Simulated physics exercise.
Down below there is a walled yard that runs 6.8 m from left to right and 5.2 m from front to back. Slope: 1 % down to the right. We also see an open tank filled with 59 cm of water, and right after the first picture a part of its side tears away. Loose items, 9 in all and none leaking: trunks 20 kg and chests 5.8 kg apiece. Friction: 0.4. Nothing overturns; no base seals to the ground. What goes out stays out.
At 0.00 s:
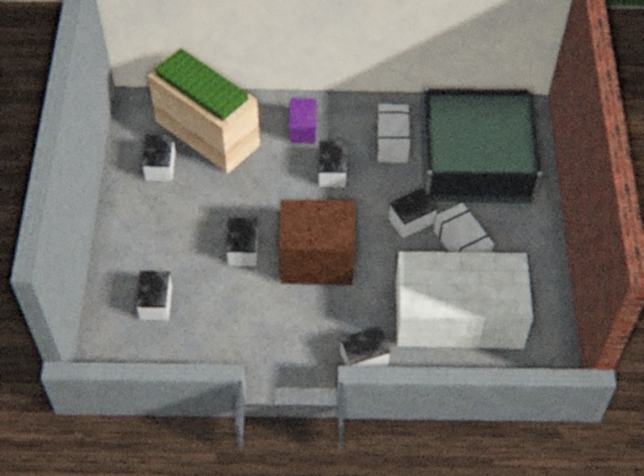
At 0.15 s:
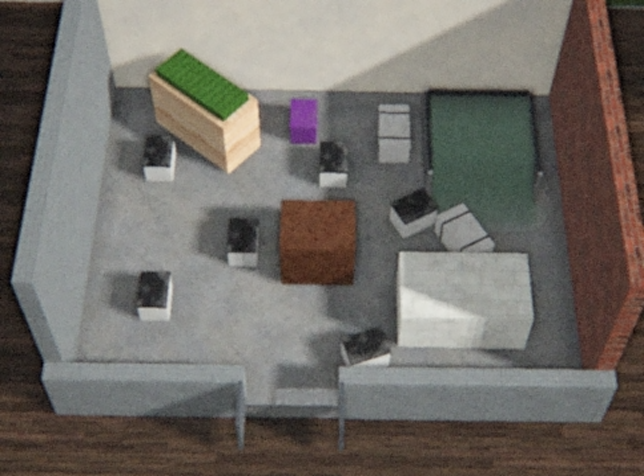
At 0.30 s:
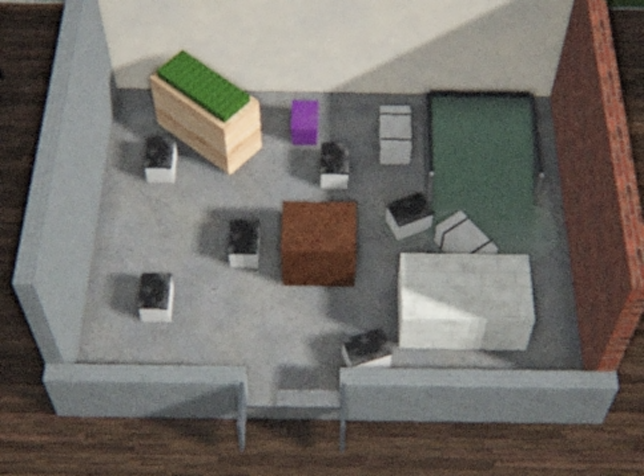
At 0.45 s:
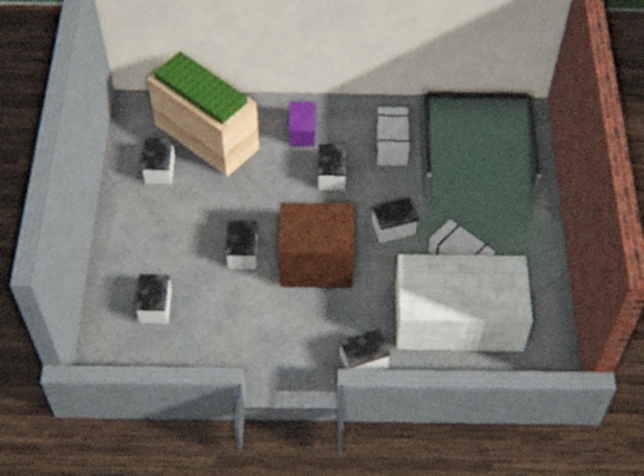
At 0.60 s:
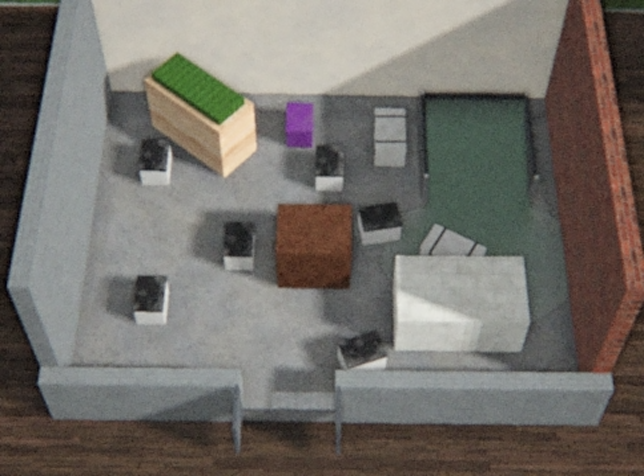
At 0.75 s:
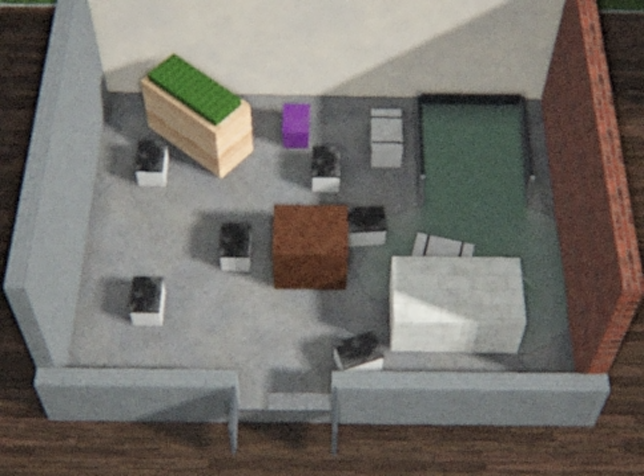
At the start, a full tank of dark green water stands at the back right of a walled yard scattered with boxes. Its front gives way and water spreads toward the front right, pushing a dark-topped box left to the brown block and a pale one slightly, while the rest stay put.
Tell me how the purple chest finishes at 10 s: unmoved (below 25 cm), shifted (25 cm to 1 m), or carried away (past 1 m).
It is left a short distance off.
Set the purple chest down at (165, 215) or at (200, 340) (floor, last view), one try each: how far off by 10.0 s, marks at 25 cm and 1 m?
From the first spot it drifts partway, and from the second it goes a long way.
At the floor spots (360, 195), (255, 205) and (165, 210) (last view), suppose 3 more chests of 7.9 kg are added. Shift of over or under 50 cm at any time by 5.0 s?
Going through them in the order asked, they come out clear of the mark, shy of the mark and shy of the mark.
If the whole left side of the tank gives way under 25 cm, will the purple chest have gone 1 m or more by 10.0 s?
I'd say the purple chest gets swept off.
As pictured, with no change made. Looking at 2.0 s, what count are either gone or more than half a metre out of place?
2.
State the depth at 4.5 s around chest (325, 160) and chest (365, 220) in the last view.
Depth approx. 3 cm / 3 cm.
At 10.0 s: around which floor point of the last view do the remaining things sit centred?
Around (271, 154).
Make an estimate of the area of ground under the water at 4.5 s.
Wet: Near 24 m2.
After 2.0 s the purple chest is near (296, 118), 0.0 m from its start, aground; 0 of 9 are out; 1 afloat.
After 4.5 s the purple chest is near (277, 93), 0.6 m from its start, afloat; 0 of 9 are out; 3 afloat.
After 7.0 s the purple chest is near (229, 96), 1.1 m from its start, afloat; 1 of 9 are out; 4 afloat.
After 10.0 s the purple chest is near (257, 105), 0.6 m from its start, afloat; 1 of 9 are out; 6 afloat.
